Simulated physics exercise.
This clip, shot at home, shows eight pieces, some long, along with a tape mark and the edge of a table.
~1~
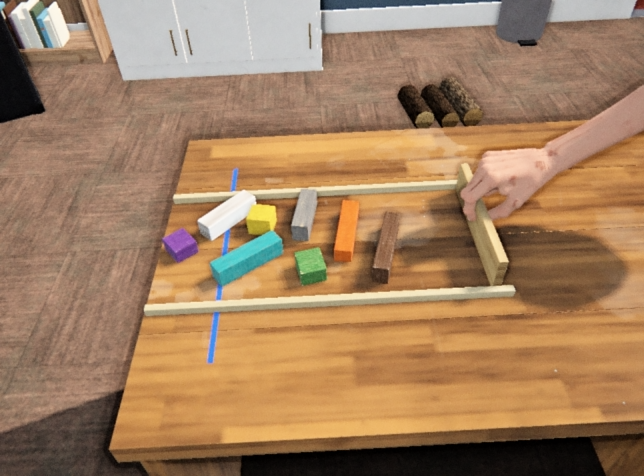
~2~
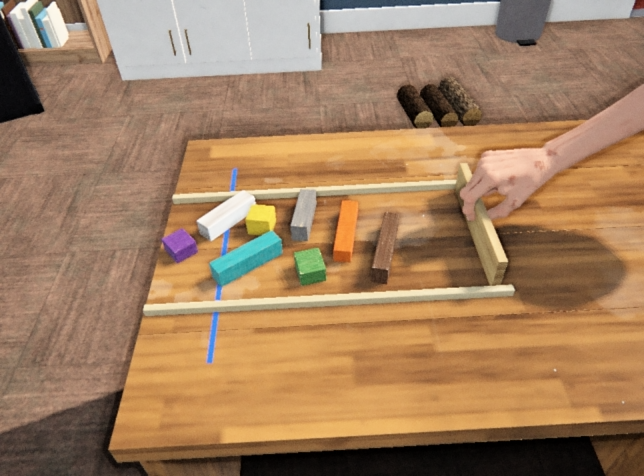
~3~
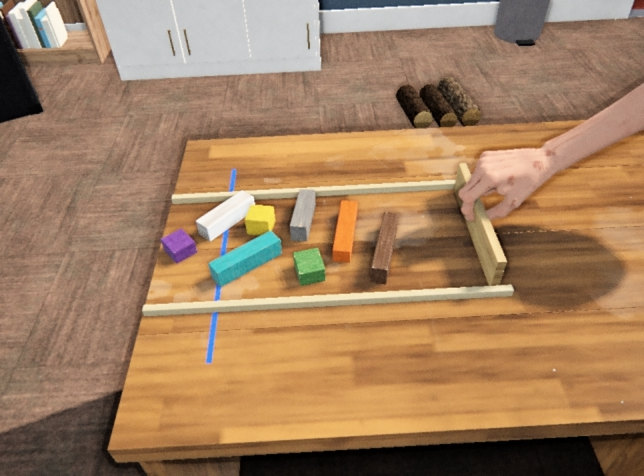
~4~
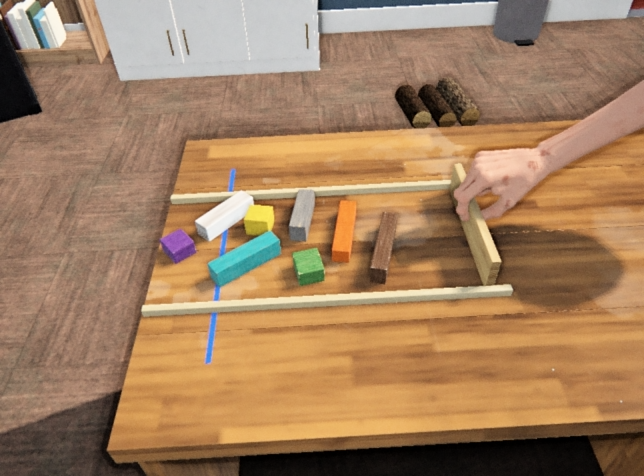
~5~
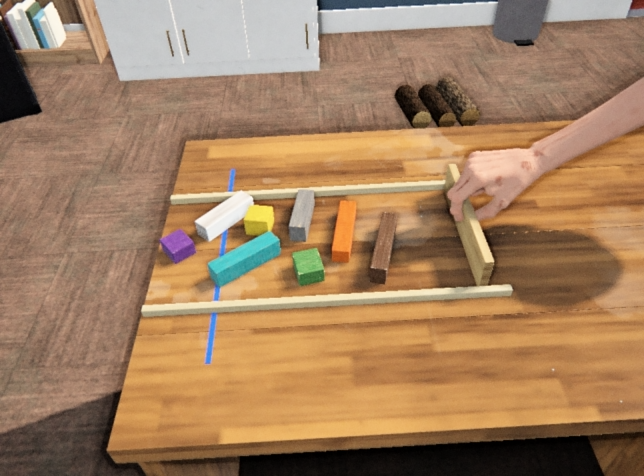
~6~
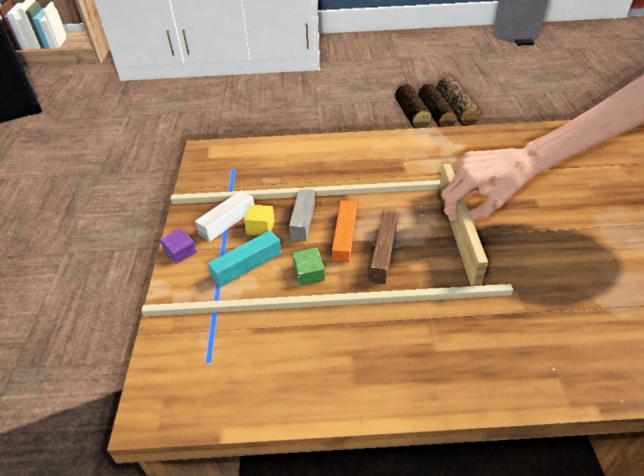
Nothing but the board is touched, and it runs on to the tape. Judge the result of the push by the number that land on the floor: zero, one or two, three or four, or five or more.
Count: One or two.
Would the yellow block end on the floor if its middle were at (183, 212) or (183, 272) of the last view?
In that order: Slips off, then slips off.
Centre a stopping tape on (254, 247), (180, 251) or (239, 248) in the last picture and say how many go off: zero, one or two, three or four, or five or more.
Result per tape, as listed: Zero; at least five; none at all.
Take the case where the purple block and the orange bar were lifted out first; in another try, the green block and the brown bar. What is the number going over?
You'd get 0 in the first case and 0 in the second one.
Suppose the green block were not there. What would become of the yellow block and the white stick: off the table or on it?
The yellow block remains up, the white stick drops off.
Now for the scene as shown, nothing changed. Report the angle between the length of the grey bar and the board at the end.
Angle: Close to 10 degrees.
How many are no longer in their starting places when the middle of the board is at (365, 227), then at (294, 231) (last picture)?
The number moved is 2 and then 7.
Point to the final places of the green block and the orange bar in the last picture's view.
The green block at (185, 285), the orange bar at (198, 237).
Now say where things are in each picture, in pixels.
Purple block (180, 245); white stick (228, 215); turquoise bar (248, 258); board (479, 221); tape (225, 248), in the first frame.
White stick (227, 215); brown bar (386, 246), in the second frame.
Turquoise bar (246, 259); board (477, 221), in the third frame.
Purple block (178, 246); orange bar (345, 230), in the fourth frame.
White stick (225, 215); green block (308, 267), in the fifth frame.
Purple block (178, 246); white stick (226, 215); turquoise bar (246, 259); board (460, 222); tape (223, 248), in the sixth frame.
Early on, none off yet; purple block at rest near (178, 246); white stick at rest near (226, 215); turquoise bar at rest near (246, 259).
A while later, none off yet; purple block at rest near (176, 247); white stick travelled a little near (194, 214); turquoise bar travelled a little near (201, 265).
Finally, the number that fall off is one or two; lost, white stick and purple block.
